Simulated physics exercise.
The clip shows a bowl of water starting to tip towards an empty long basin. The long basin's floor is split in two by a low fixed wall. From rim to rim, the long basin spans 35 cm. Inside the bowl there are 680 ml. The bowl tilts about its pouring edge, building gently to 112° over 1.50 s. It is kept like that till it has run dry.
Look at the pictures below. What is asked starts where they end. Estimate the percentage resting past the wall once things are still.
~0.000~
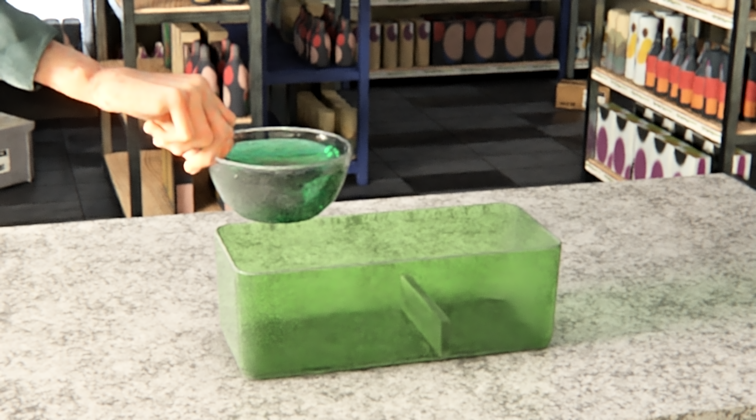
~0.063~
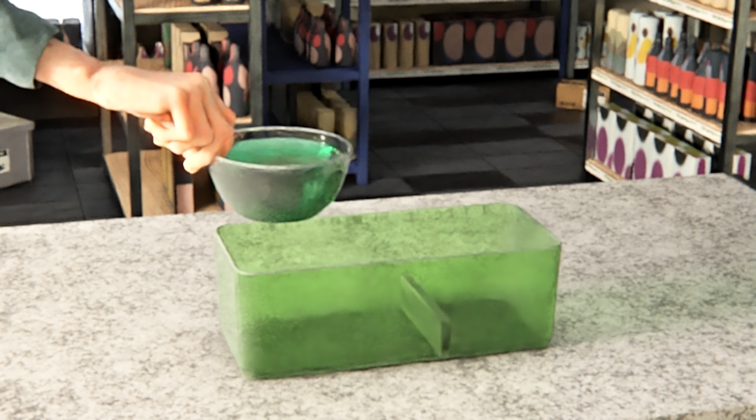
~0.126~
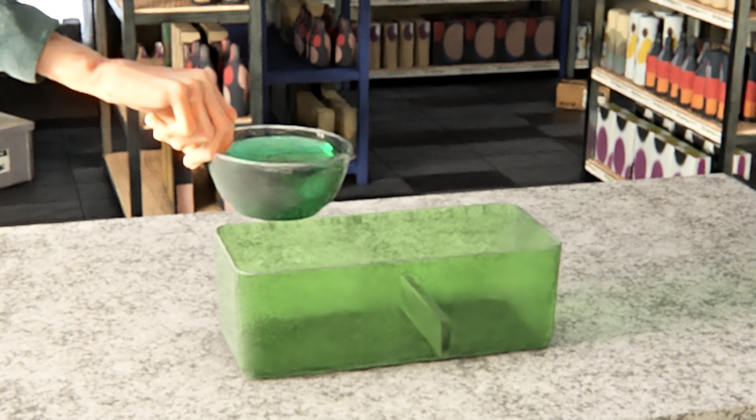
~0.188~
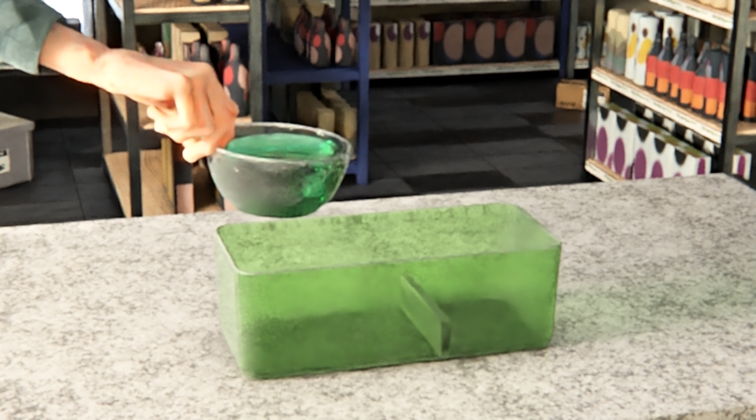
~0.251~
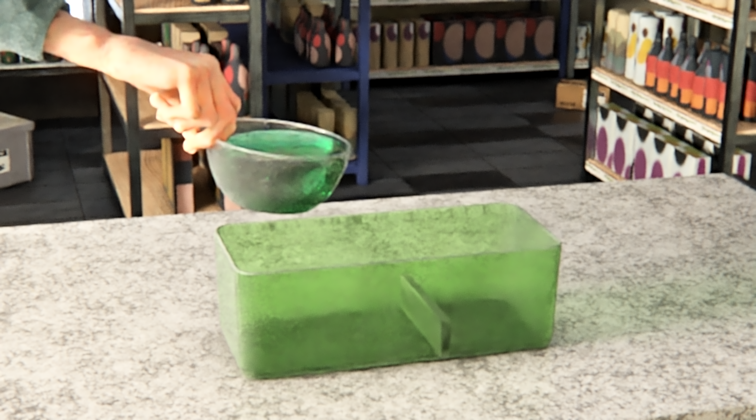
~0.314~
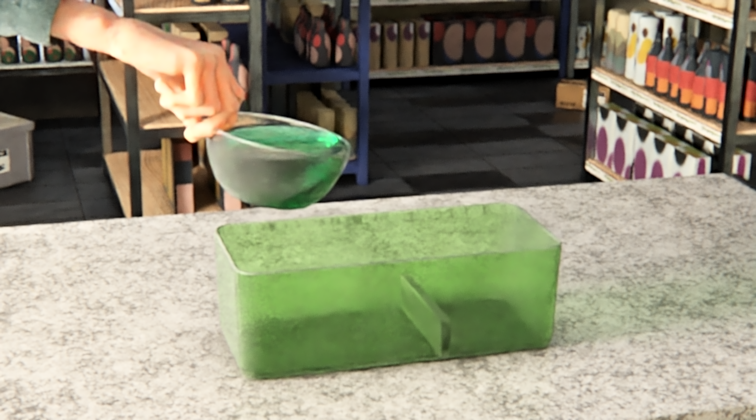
I would say roughly 69 percent.
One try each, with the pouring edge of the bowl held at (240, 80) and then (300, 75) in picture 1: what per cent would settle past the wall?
First 10, then 20 per cent.
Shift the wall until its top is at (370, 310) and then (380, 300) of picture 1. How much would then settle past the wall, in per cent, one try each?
90 % and 95 %.
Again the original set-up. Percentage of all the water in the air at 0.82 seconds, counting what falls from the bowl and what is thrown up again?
Roughly 34 %.
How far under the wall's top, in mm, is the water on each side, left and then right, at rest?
On the left it's about 34 mm; on the right, about 14 mm.
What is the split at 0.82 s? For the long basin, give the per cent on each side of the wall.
Left roughly 16 per cent, right roughly 10.
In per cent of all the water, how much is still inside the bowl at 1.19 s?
Near 1 percent, more or less.
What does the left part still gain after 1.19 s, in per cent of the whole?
4 %.
After 0.82 s the tilt is 64° and 40 per cent is still to pour, 16 is left of the wall and 9 right of it.
After 1.19 s the tilt is 101° and 1 per cent is still to pour, 26 is left of the wall and 66 right of it.
After 1.58 s the tilt is 112° and 0 per cent is still to pour, 30 is left of the wall and 69 right of it.
After 2.00 s the tilt is 112° and 0 per cent is still to pour, 30 is left of the wall and 69 right of it.
In the end 30 per cent lies left of the wall, 69 right of it and 1 outside.
